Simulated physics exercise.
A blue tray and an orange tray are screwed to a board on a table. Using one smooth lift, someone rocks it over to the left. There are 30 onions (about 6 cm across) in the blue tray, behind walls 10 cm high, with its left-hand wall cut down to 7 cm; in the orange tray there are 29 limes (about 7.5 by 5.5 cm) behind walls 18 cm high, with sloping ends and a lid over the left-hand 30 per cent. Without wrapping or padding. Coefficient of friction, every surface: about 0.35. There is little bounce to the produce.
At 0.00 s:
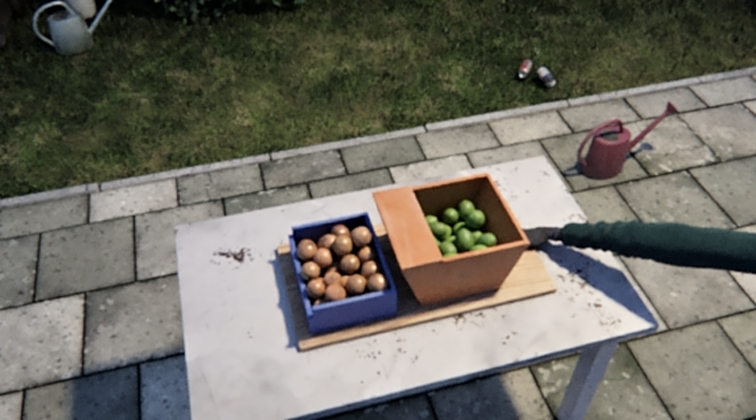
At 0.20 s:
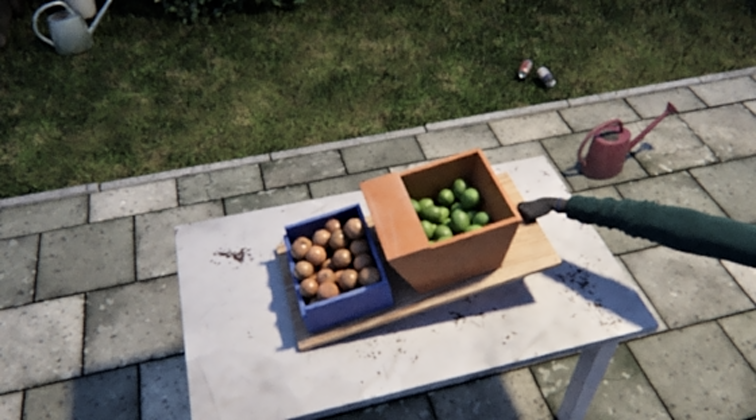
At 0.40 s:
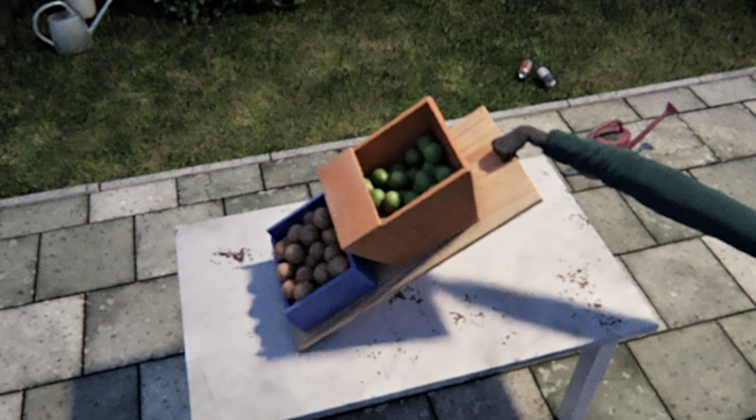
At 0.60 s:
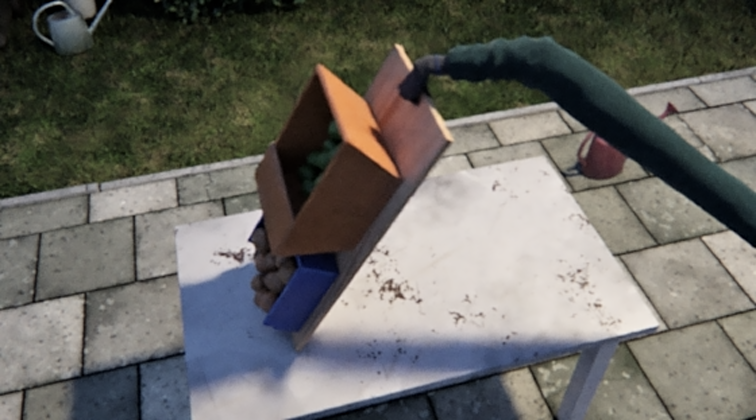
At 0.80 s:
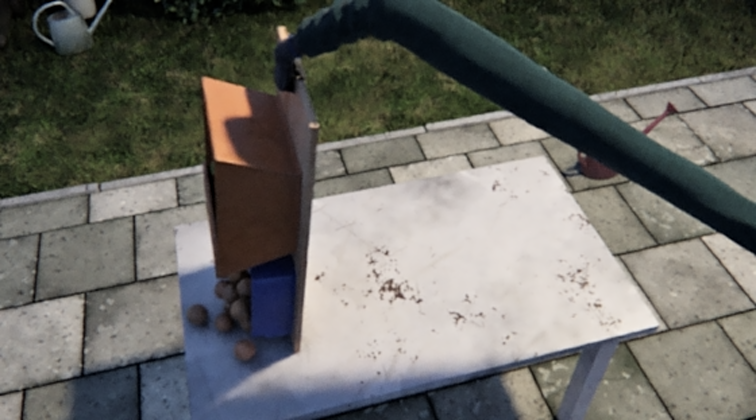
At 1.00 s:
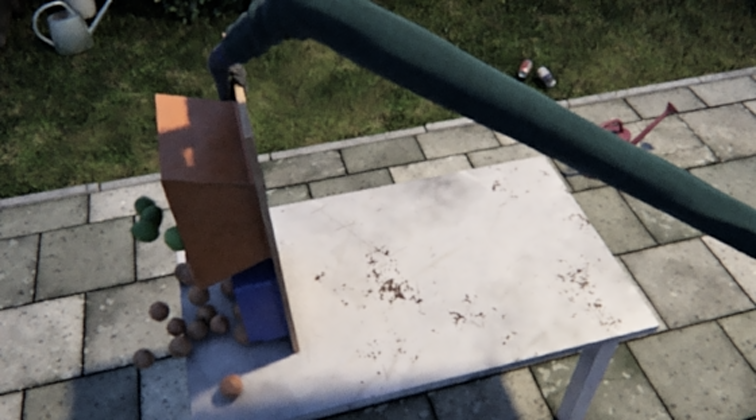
An arm in a dark green sleeve lifted the right end of a board, swinging it upright to the left, and onions rolled out of the blue tray before limes dropped from the orange one.
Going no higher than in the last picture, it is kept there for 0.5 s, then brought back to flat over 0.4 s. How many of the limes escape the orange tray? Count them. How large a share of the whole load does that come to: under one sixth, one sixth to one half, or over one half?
It comes to one sixth to one half of the load.
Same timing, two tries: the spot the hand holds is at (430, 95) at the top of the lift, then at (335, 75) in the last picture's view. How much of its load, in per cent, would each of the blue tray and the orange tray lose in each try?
First try, then second: The blue tray sheds 50 then 50 per cent, and the orange tray sheds 0 then 10 per cent.
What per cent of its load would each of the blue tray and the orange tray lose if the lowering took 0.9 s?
Then the blue tray sheds 90 %, while the orange tray sheds 30 %.
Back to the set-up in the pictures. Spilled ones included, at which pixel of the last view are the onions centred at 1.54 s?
They're centred near (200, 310).
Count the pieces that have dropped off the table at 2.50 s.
Around 20.
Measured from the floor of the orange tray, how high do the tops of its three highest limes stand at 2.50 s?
Height: Roughly 12 cm.
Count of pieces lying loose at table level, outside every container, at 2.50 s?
Piece count: Roughly 12.
After 1.24 s, tilt 92°; blue tray 10 in, 20 out and orange tray 21 in, 8 out.
After 1.54 s, tilt 89°; blue tray 6 in, 24 out and orange tray 21 in, 8 out.
After 1.96 s, tilt 0°; blue tray 4 in, 26 out and orange tray 21 in, 8 out.
Outcome (at 2.50 s), blue tray 4 in, 26 out and orange tray 21 in, 8 out. Asked share, 8 of 29, 28 per cent.
